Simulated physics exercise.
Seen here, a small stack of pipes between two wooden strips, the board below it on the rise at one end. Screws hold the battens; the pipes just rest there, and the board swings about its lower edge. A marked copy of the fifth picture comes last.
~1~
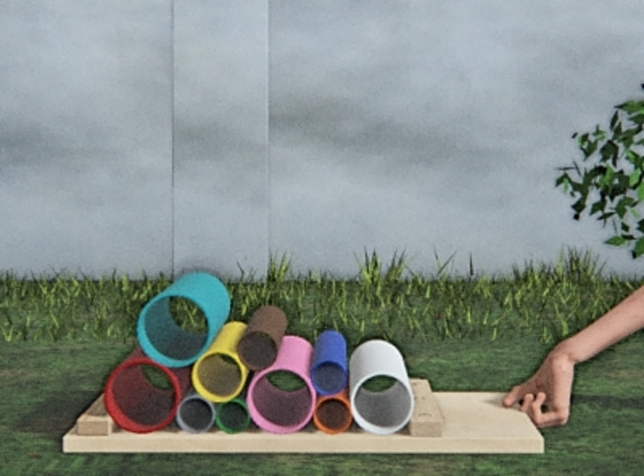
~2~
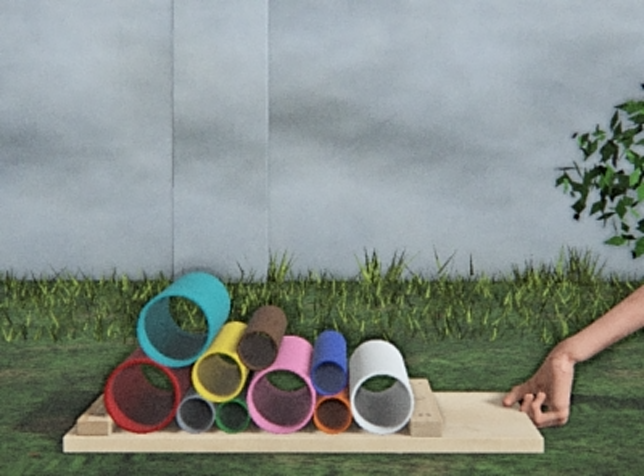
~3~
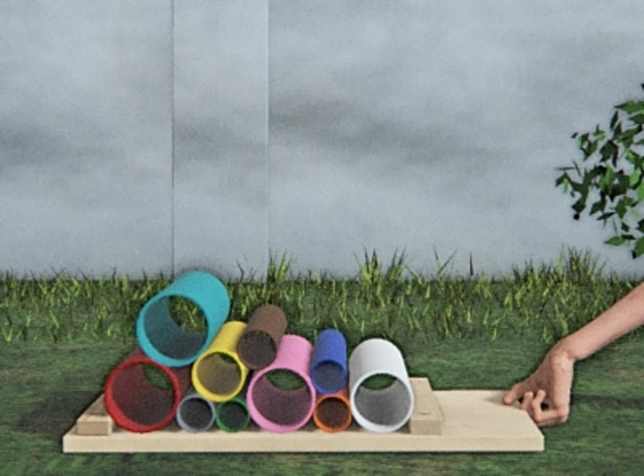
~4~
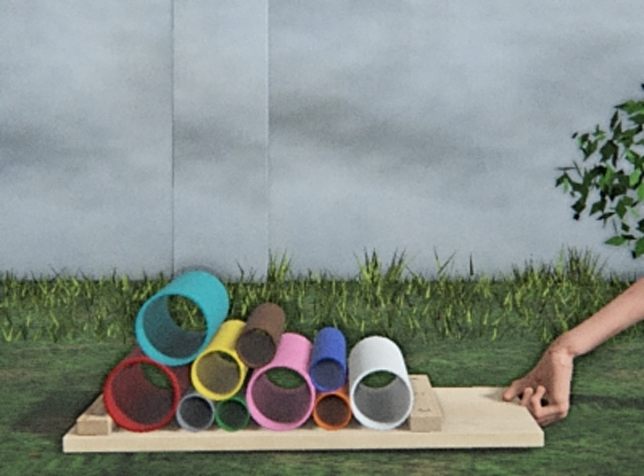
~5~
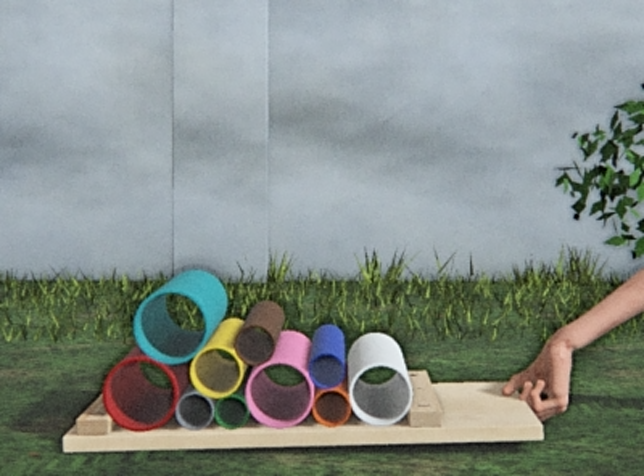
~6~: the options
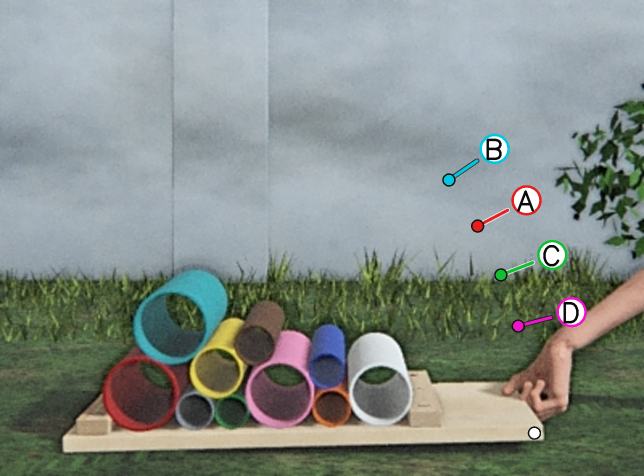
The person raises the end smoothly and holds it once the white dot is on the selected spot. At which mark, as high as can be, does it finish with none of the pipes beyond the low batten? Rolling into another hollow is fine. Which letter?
Raise it to C.
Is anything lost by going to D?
No.
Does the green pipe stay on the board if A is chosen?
Yes.
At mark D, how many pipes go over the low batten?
With D, none.
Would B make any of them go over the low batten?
At B: Yes.
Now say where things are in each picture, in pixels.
In the first picture, green pipe (233, 417); pink pipe (281, 400); orange pipe (333, 415).
In the second picture, orange pipe (332, 415); white pipe (382, 403).
In the third picture, board (306, 411); white pipe (382, 401); brown pipe (257, 350).
In the fourth picture, board (306, 410); red pipe (141, 396); green pipe (232, 415); grey pipe (195, 413).
In the fifth picture, board (305, 407); red pipe (140, 395); grey pipe (195, 412).
On the copy, A at (478, 226); B at (449, 180); C at (501, 275); D at (518, 326); the white dot at (534, 433).
On C. First, board at 15°.
Then, board at 21°.
Finally, board at 21°, none over the low batten.
By contrast, A one over the low batten (turquoise); B one over the low batten (turquoise); D none over the low batten.
